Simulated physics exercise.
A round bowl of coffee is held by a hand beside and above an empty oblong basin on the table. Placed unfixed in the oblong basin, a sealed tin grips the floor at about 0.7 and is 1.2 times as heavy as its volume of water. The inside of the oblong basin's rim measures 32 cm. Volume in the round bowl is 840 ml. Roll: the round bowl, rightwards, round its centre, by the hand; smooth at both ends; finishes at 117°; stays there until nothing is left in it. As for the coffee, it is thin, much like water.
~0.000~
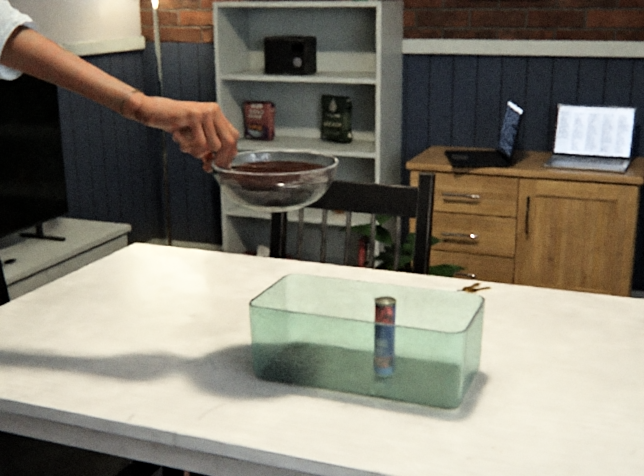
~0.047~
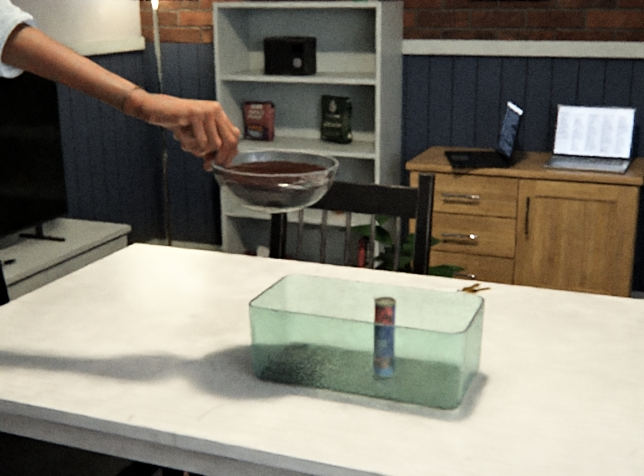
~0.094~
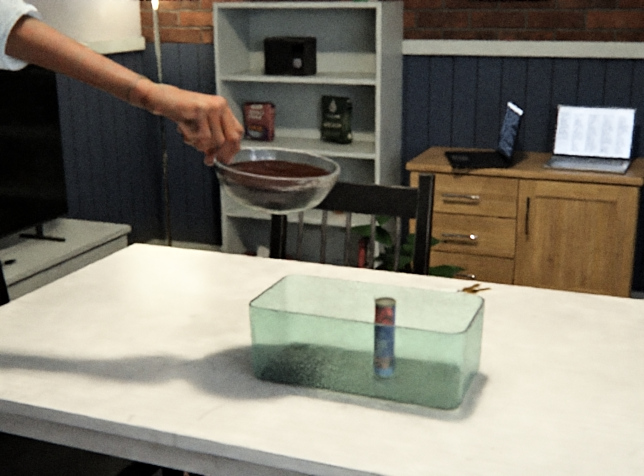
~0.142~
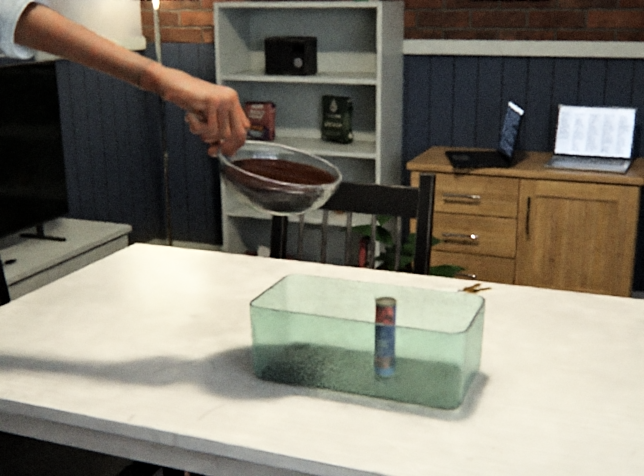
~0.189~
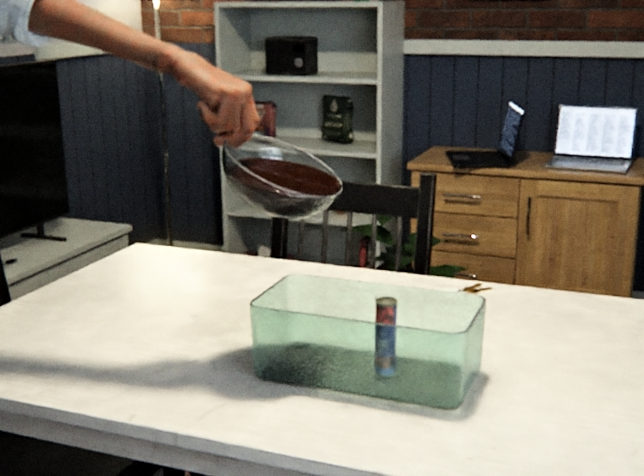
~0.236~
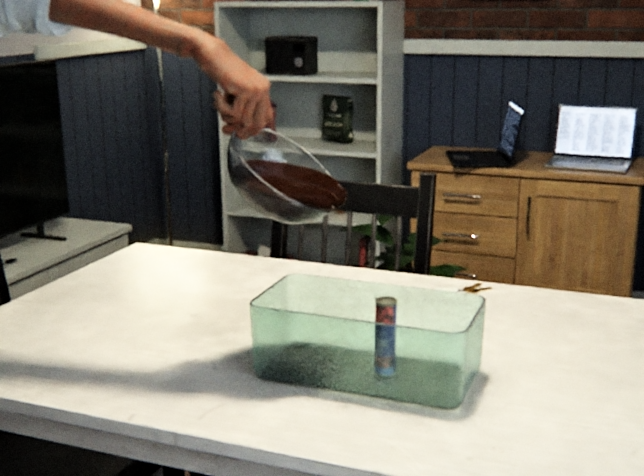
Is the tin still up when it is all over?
No: It will tip.
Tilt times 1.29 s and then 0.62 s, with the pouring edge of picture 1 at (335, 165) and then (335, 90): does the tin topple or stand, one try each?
The tin stays vertical the first time and stays vertical the second time.
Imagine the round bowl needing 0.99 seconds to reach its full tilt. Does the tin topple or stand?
After the tilt, the tin is still standing.
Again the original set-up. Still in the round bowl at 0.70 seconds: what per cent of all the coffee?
About 0 per cent.
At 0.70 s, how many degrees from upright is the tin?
About 5°.
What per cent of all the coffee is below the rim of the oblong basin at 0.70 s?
92 per cent, give or take a little.
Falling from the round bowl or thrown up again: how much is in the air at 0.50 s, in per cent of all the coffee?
Near 26 per cent at that time.
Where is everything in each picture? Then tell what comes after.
In the first picture, it leans 0°; its right rim is at (333, 167); the coffee meets the walls at (225, 168) and (332, 176); the oblong basin's rim runs from (268, 289) to (476, 315); the tin's top is at (385, 304).
In the second picture, it leans 2°; its right rim is at (334, 169); the coffee meets the walls at (225, 167) and (331, 178).
In the third picture, it leans 7°; its right rim is at (335, 175); the coffee meets the walls at (227, 165) and (333, 180).
In the fourth picture, it leans 15°; its right rim is at (337, 184); the coffee meets the walls at (230, 162) and (336, 184).
In the fifth picture, it leans 25°; its right rim is at (337, 195); the coffee meets the walls at (234, 161) and (336, 187); 1 per cent is over the edge.
In the sixth picture, it leans 37°; its right rim is at (334, 208); the coffee meets the walls at (239, 163) and (322, 189); 9 per cent is over the edge.
After 0.50 s the tilt is 107° and 0 per cent is still to pour; the tin stands where it began.
After 0.70 s the tilt is 117° and 0 per cent is still to pour; the tin leans 4°.
After 0.90 s the tilt is 117° and 0 per cent is still to pour; the tin leans 26°.
After 1.12 s the tilt is 117° and 0 per cent is still to pour; the tin lies on its side.
In the end the tin lies on its side.
